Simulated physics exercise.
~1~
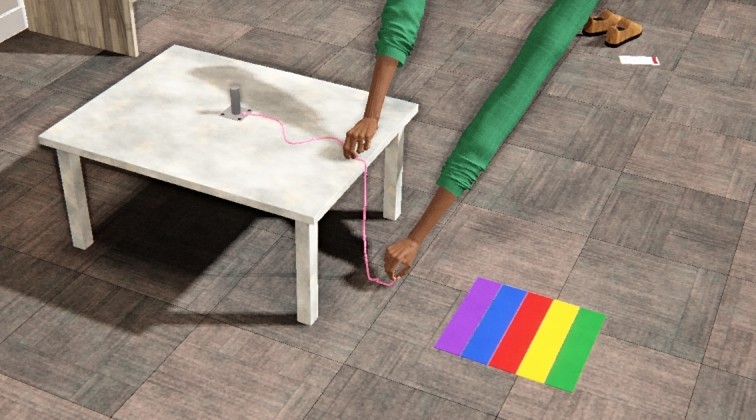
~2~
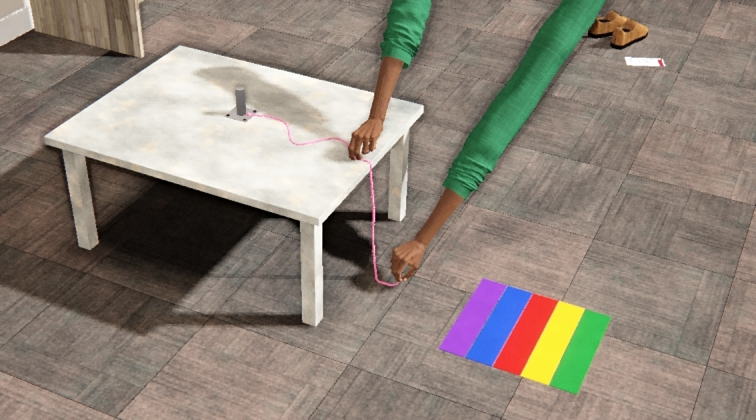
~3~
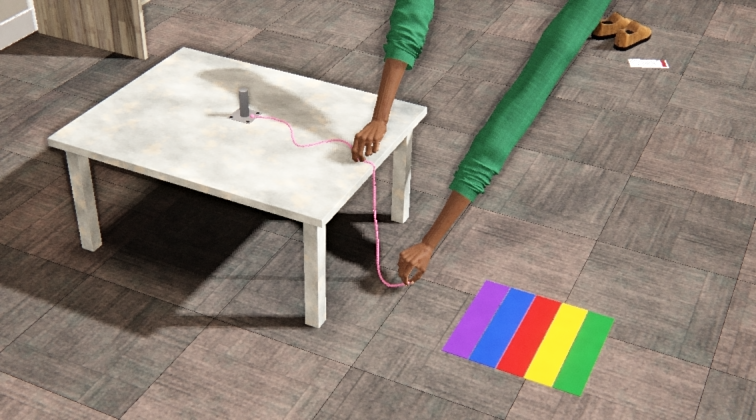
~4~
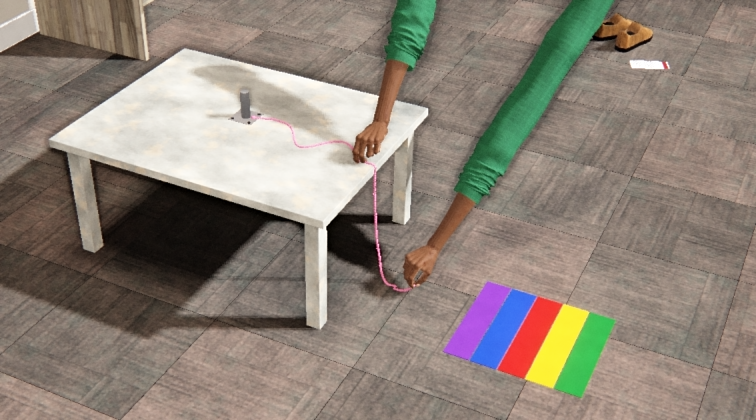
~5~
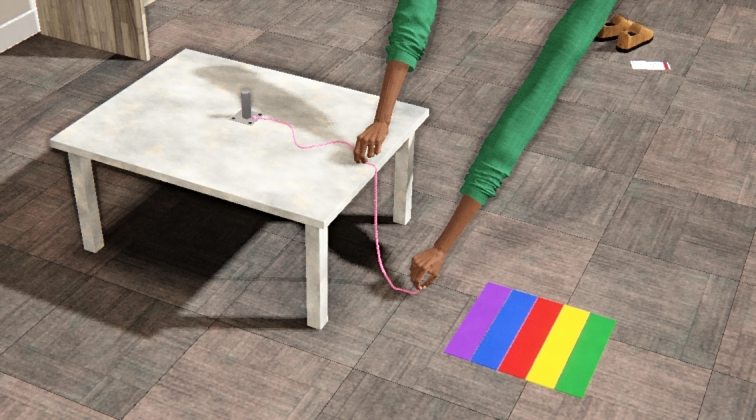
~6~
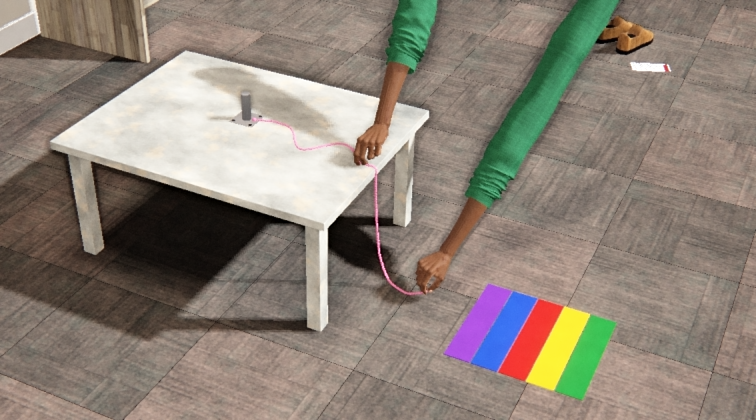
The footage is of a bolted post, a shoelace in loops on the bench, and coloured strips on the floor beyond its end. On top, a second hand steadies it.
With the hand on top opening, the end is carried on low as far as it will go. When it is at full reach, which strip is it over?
It is over the red strip.
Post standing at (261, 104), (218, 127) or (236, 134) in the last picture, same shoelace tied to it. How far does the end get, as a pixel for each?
The first try gives about (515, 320), the second about (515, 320) and the third about (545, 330).
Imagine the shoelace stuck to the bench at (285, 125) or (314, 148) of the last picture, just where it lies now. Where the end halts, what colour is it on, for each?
Try by try: Red, then blue.
A little later, end near (489, 311); over purple.
Next, end near (517, 320); over blue.
When it is tight, end near (534, 325); over red. Over red.
